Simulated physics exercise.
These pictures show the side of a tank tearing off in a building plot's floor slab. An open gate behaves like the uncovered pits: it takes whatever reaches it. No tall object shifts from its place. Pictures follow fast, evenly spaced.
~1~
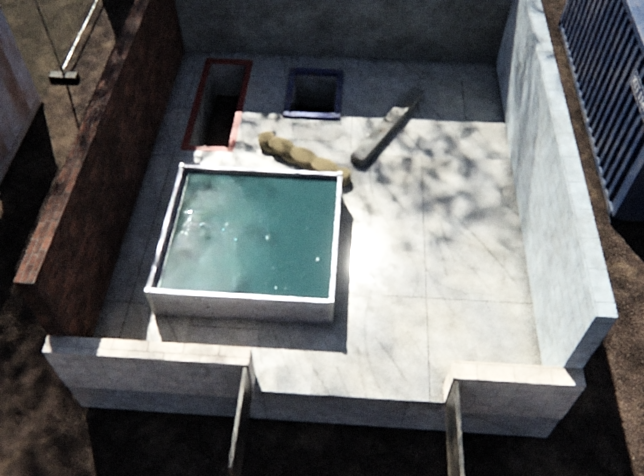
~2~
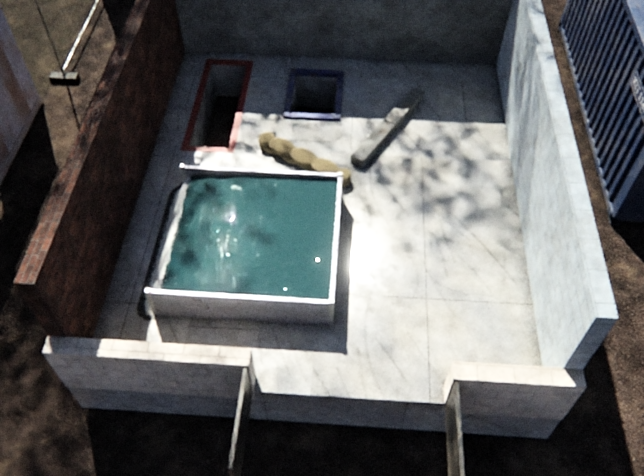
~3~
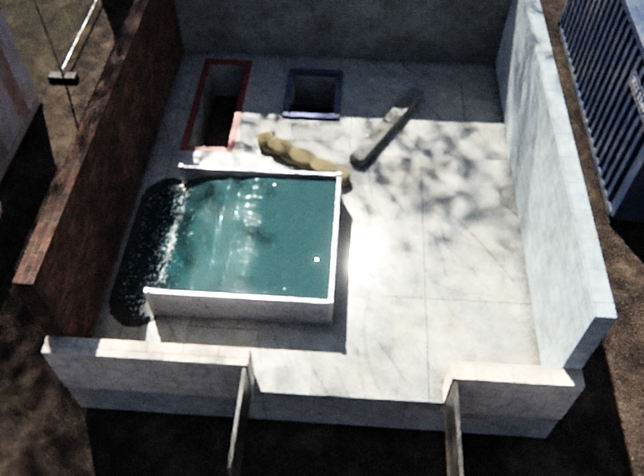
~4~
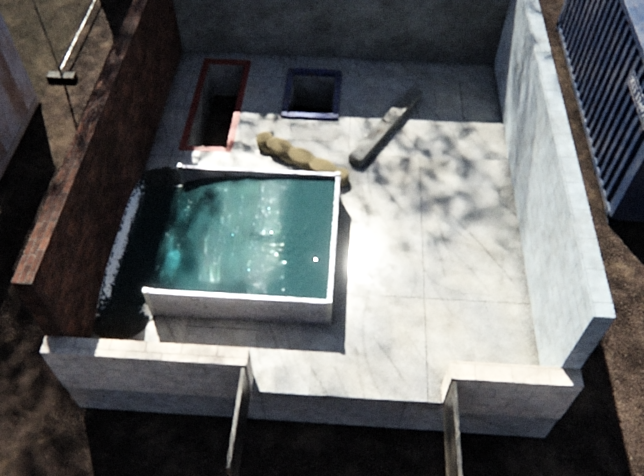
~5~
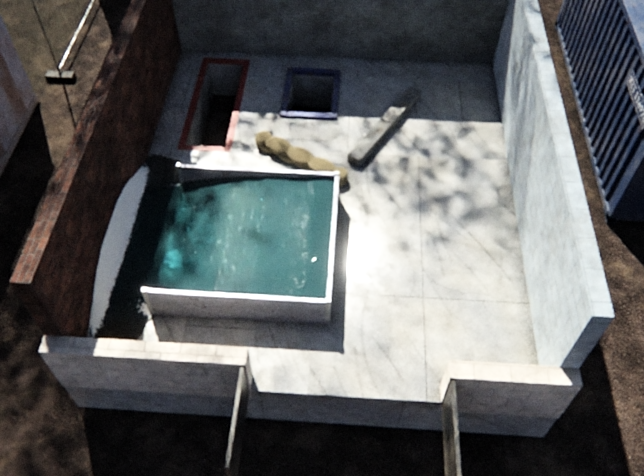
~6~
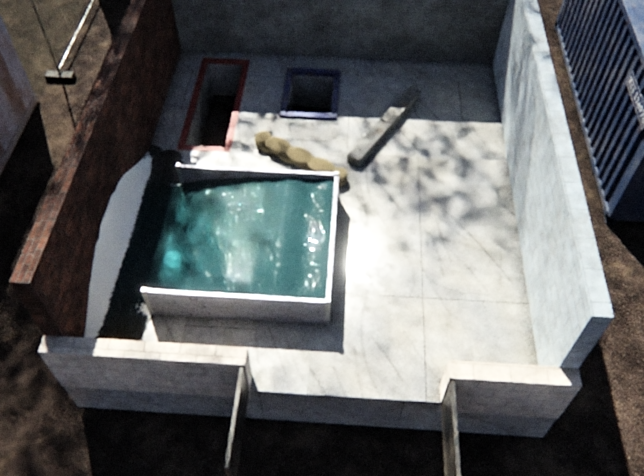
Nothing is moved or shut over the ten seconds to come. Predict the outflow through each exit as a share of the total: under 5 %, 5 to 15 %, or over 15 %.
Prediction: The gate passes 5 to 15 %; the red pit passes over 15 %; the blue pit passes under 5 %.
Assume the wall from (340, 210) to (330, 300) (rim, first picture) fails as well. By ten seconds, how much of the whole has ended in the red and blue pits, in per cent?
The red pit takes 2 per cent and the blue pit 4 per cent.
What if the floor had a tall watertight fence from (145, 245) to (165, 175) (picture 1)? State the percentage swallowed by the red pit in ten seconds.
Red: 20 %.
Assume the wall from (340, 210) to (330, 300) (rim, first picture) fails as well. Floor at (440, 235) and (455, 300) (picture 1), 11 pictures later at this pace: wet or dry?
Respectively: Swamped and swamped.
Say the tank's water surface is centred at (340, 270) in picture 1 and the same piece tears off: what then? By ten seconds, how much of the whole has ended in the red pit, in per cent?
I'd put the red pit at 45 per cent of the whole.
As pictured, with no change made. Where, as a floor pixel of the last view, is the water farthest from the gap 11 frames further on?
Best guess: Near (181, 53).
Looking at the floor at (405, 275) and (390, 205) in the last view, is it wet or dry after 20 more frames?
First spared, then spared.
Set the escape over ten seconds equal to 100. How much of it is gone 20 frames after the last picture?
Close to 30 per cent.
A moment on, water covers 15 % of the floor; the gate 0 %, the red pit 0 %, the blue pit 0 %.
Next, water covers 20 % of the floor; the gate 0 %, the red pit 4 %, the blue pit 0 %.
Then, water covers 35 % of the floor; the gate 0 %, the red pit 12 %, the blue pit 0 %.
Later, water covers 50 % of the floor; the gate 5 %, the red pit 21 %, the blue pit 0 %.
In the end, water covers 75 % of the floor; the gate 10 %, the red pit 31 %, the blue pit 0 %.
